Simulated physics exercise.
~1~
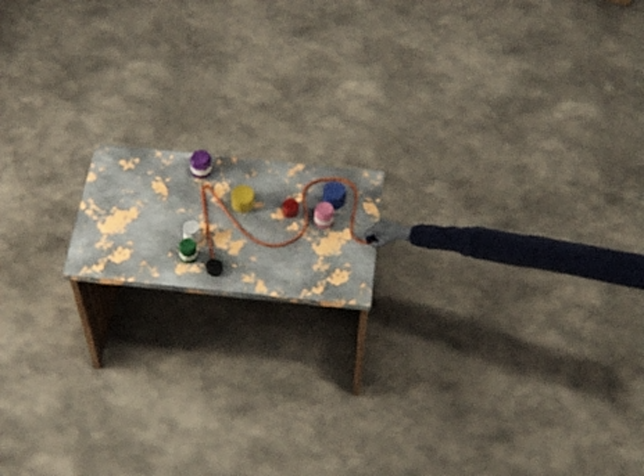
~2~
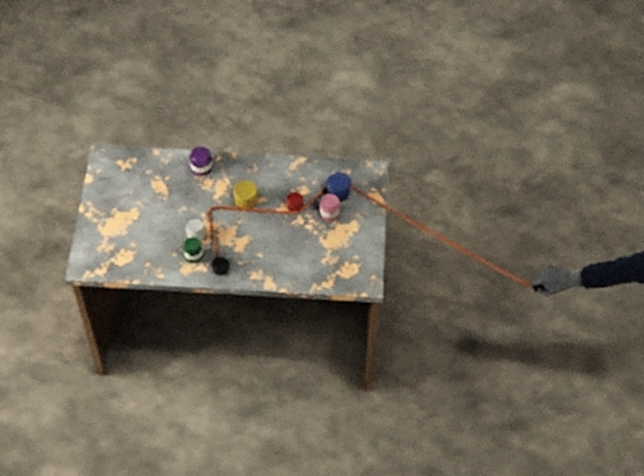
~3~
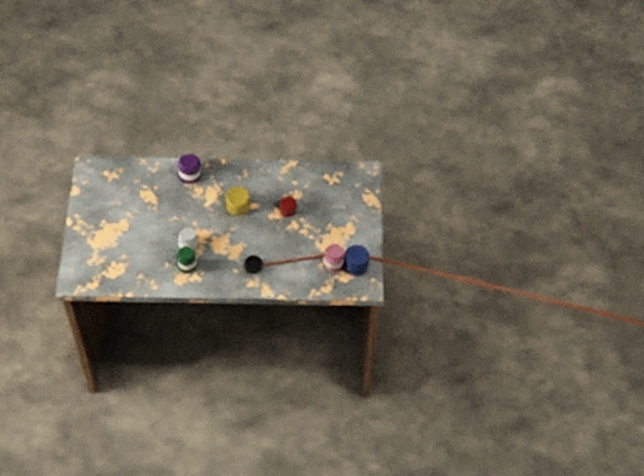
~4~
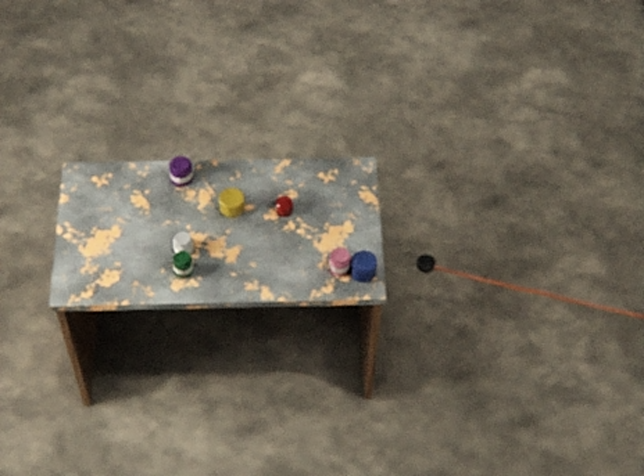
An orange cable, pulled rightwards by a gloved hand across a desk of small containers, straightened and dragged the blue tub and pink jar to the near right corner, then its black round end slid off the desk while the other containers stayed standing.
